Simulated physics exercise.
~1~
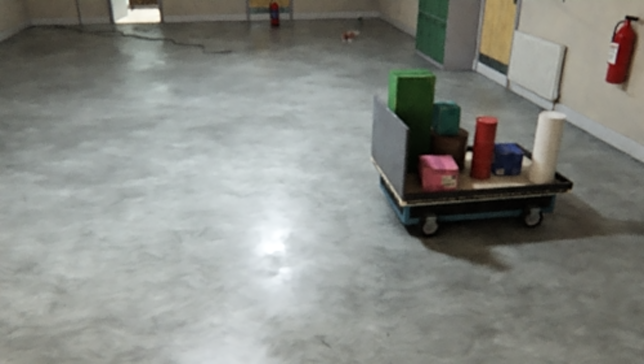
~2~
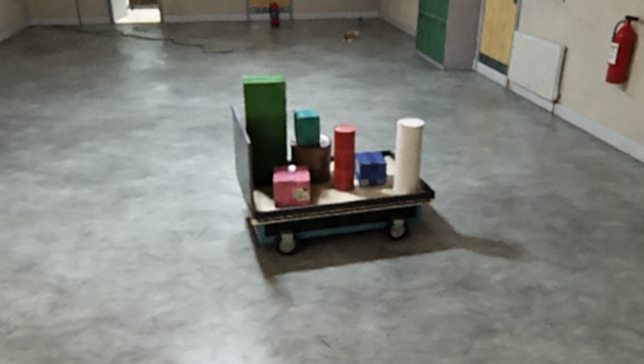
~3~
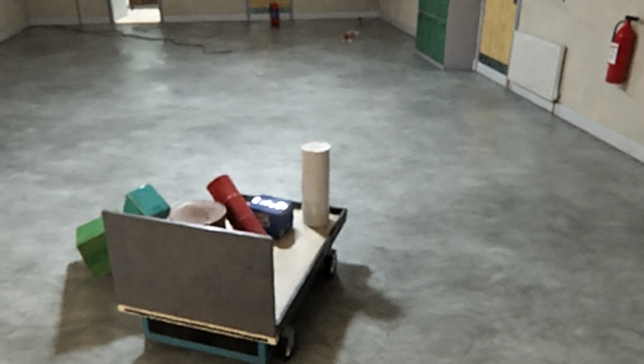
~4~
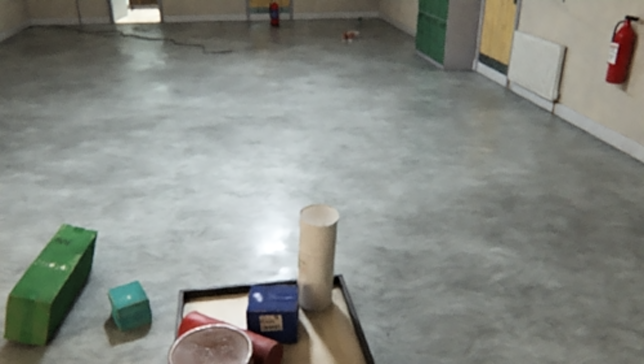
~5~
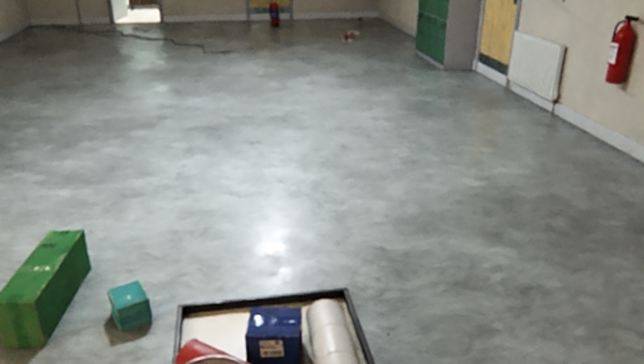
In this clip, a loaded cart rolls left and swings toward the viewer as the green and turquoise boxes fall to the floor and the red canister topples aboard; finally, the white canister lies over beside the still-upright blue parcel on the partly visible cart.
